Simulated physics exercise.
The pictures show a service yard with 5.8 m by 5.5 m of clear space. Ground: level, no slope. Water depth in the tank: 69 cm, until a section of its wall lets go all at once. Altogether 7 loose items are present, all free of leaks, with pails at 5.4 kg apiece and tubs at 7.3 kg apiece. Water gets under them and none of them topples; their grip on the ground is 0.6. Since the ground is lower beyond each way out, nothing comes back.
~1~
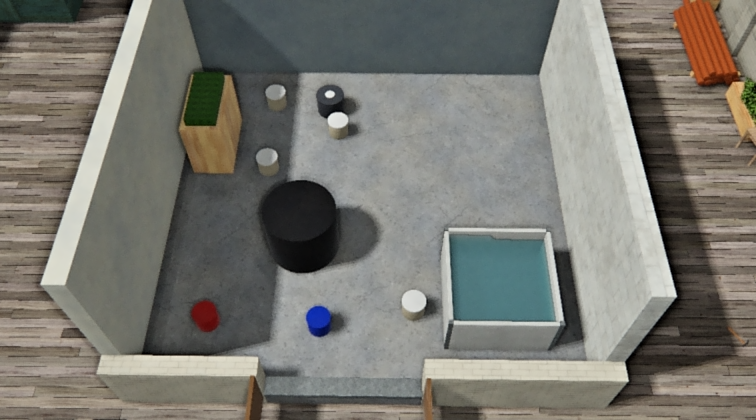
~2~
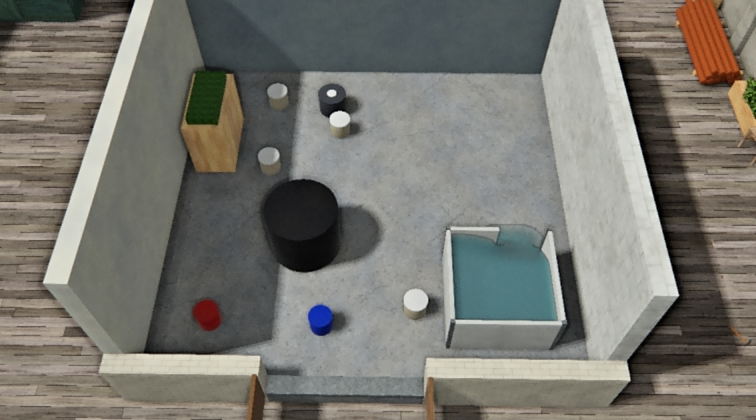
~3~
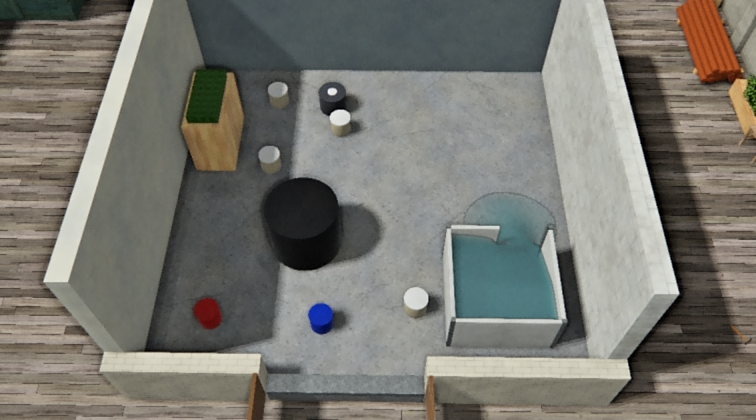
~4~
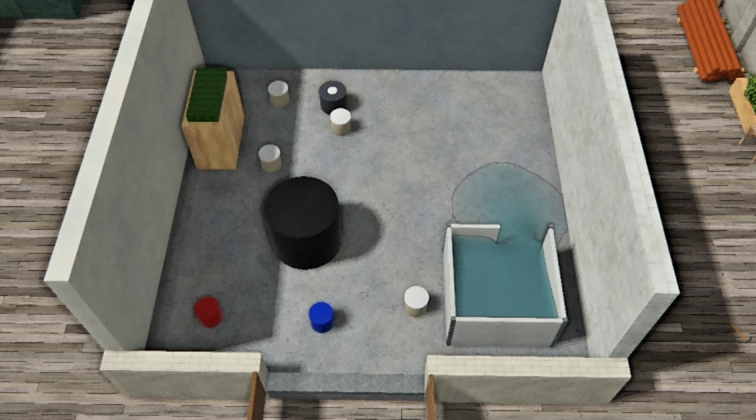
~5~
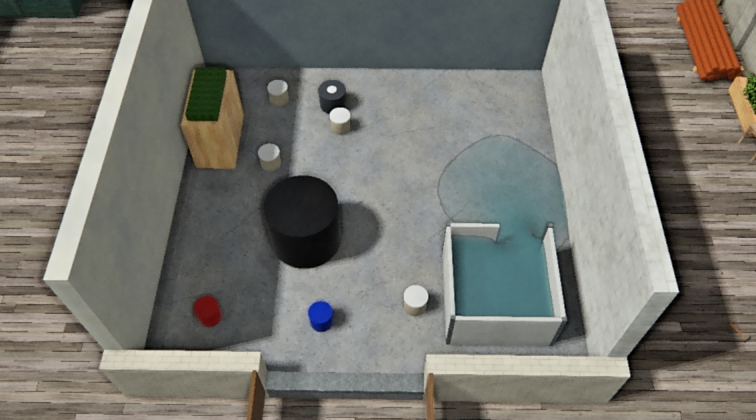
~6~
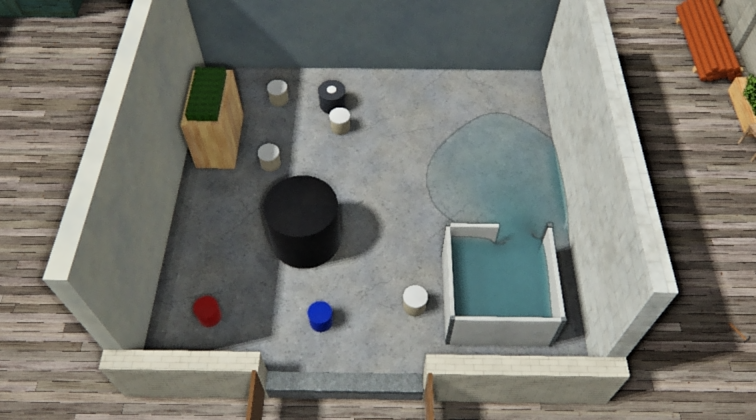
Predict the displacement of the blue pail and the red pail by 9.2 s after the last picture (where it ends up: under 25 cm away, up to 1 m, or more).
Blue pail hardly budges; red pail hardly budges.
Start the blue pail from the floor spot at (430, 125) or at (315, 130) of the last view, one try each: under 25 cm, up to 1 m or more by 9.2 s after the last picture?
Try one: It is washed away. Try two: It is washed away.
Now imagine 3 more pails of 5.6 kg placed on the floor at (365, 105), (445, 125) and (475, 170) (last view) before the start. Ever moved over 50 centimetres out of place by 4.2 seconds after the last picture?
In turn: Past it, past it, over.
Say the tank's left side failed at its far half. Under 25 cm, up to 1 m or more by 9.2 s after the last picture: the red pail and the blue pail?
Then the red pail gets carried off, the blue pail ends far away.
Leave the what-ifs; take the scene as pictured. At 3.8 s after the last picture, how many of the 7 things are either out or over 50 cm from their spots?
The answer is 3.
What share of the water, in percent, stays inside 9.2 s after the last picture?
About 100 in a hundred parts of the water.
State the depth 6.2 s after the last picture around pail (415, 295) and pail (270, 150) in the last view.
Close to 0 and 5 centimetres.
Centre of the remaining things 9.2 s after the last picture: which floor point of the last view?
The centre sits near (276, 233).
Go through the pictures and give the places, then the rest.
The first picture shows the blue pail at (318, 317) rests on the ground; the red pail at (204, 312) rests on the ground; 1.7 m2 under water; 0 of 7 have shifted.
The second picture shows the blue pail at (320, 316), on the bottom; the red pail at (206, 311), on the bottom; water covers 2.1 m2; 0 of 7 have shifted.
The third picture shows the blue pail at (320, 314) rests on the ground; the red pail at (206, 309), on the bottom; water covers 2.8 m2; 0 of 7 have shifted.
The fourth picture shows the blue pail at (321, 313), on the bottom; the red pail at (206, 308), on the bottom; water covers 3.7 m2; 0 of 7 have shifted.
The fifth picture shows the blue pail at (320, 312), on the bottom; the red pail at (206, 307) rests on the ground; water covers 4.7 m2; 0 of 7 have shifted.
The sixth picture shows the blue pail at (320, 312), on the bottom; the red pail at (205, 307) rests on the ground; 5.8 m2 under water; 0 of 7 have shifted.
Then, 1.2 s after the last picture the blue pail is near (320, 312), 0.0 m from its start, aground; the red pail is near (205, 307), 0.0 m from its start, aground; 0 of 7 are out; 0 afloat.
Then, 3.8 s after the last picture the blue pail is near (320, 312), 0.0 m from its start, aground; the red pail is near (205, 307), 0.0 m from its start, aground; 0 of 7 are out; 1 afloat.
Then, 6.2 s after the last picture the blue pail is near (320, 312), 0.0 m from its start, aground; the red pail is near (205, 307), 0.0 m from its start, aground; 0 of 7 are out; 1 afloat.
Then, 9.2 s after the last picture the blue pail is near (320, 312), 0.0 m from its start, aground; the red pail is near (205, 307), 0.0 m from its start, aground; 0 of 7 are out; 0 afloat.
